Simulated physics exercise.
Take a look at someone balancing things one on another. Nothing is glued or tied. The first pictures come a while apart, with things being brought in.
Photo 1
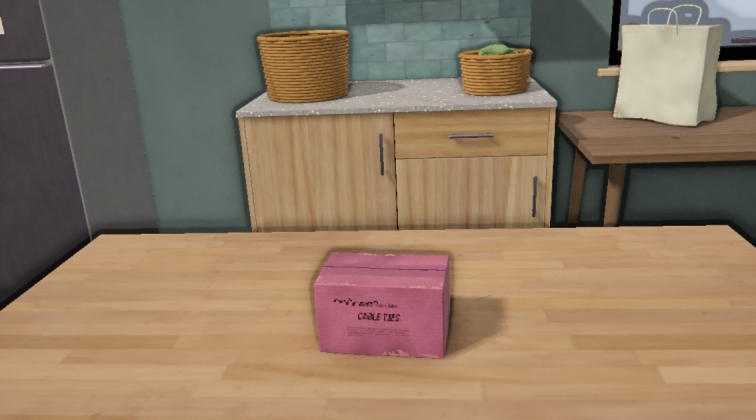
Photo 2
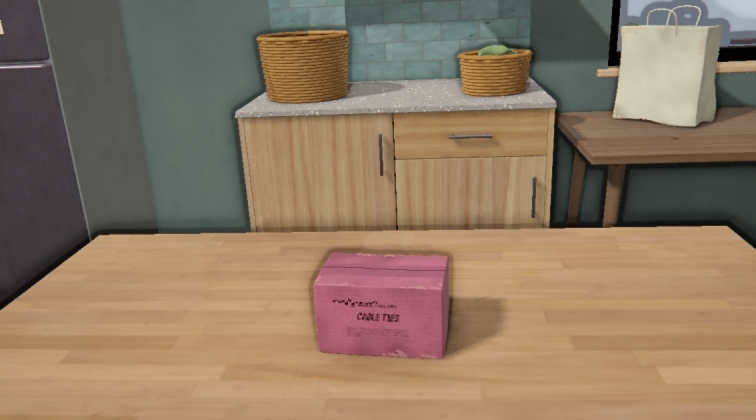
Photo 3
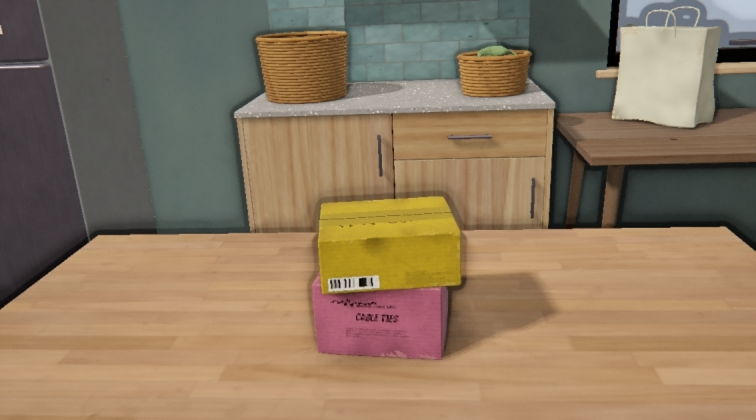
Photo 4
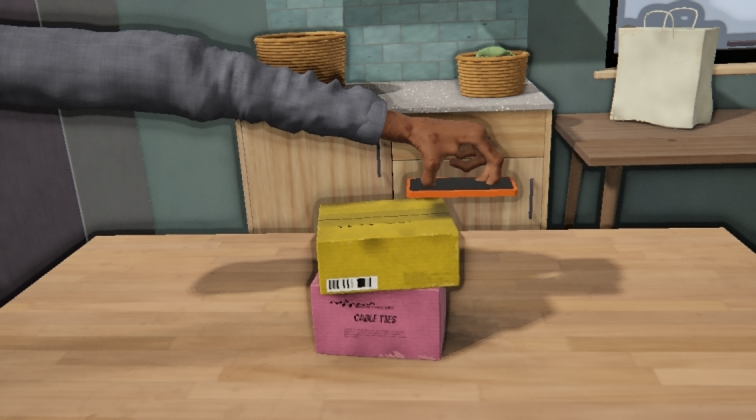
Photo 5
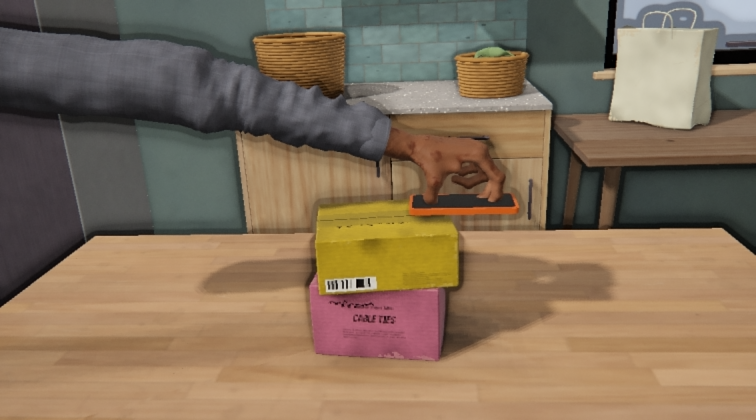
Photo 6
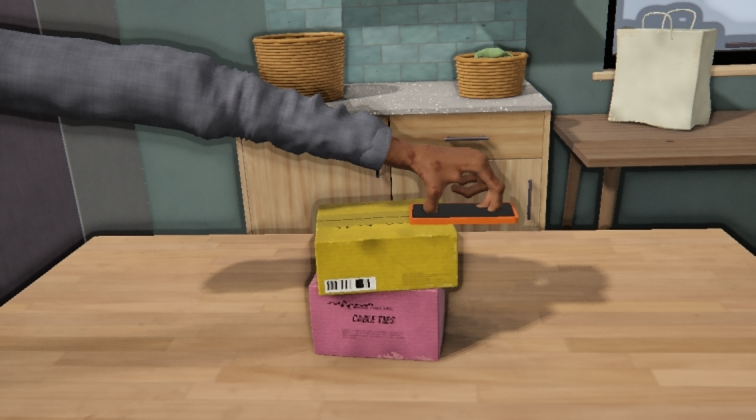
A hand held an orange-edged phone above a yellow box that had appeared on top of a pink box on the table, then lowered it onto the yellow box's right side, still gripping it.
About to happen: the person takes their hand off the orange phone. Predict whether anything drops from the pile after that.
Something drops.
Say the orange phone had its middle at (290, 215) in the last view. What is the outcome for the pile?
Topples.
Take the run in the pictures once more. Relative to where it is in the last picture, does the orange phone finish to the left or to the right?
That would be the viewer's right.
Then, 0.30 s later than the last frame, orange phone now fallen.
Then, 0.40 s later than the last frame, things are still on the move.
Then, 0.50 s later than the last frame, as before.
When it is over, fallen, orange phone; the other 2 as before. End places, in pixels of the last picture, orange phone near (543, 349). The pile gives way.
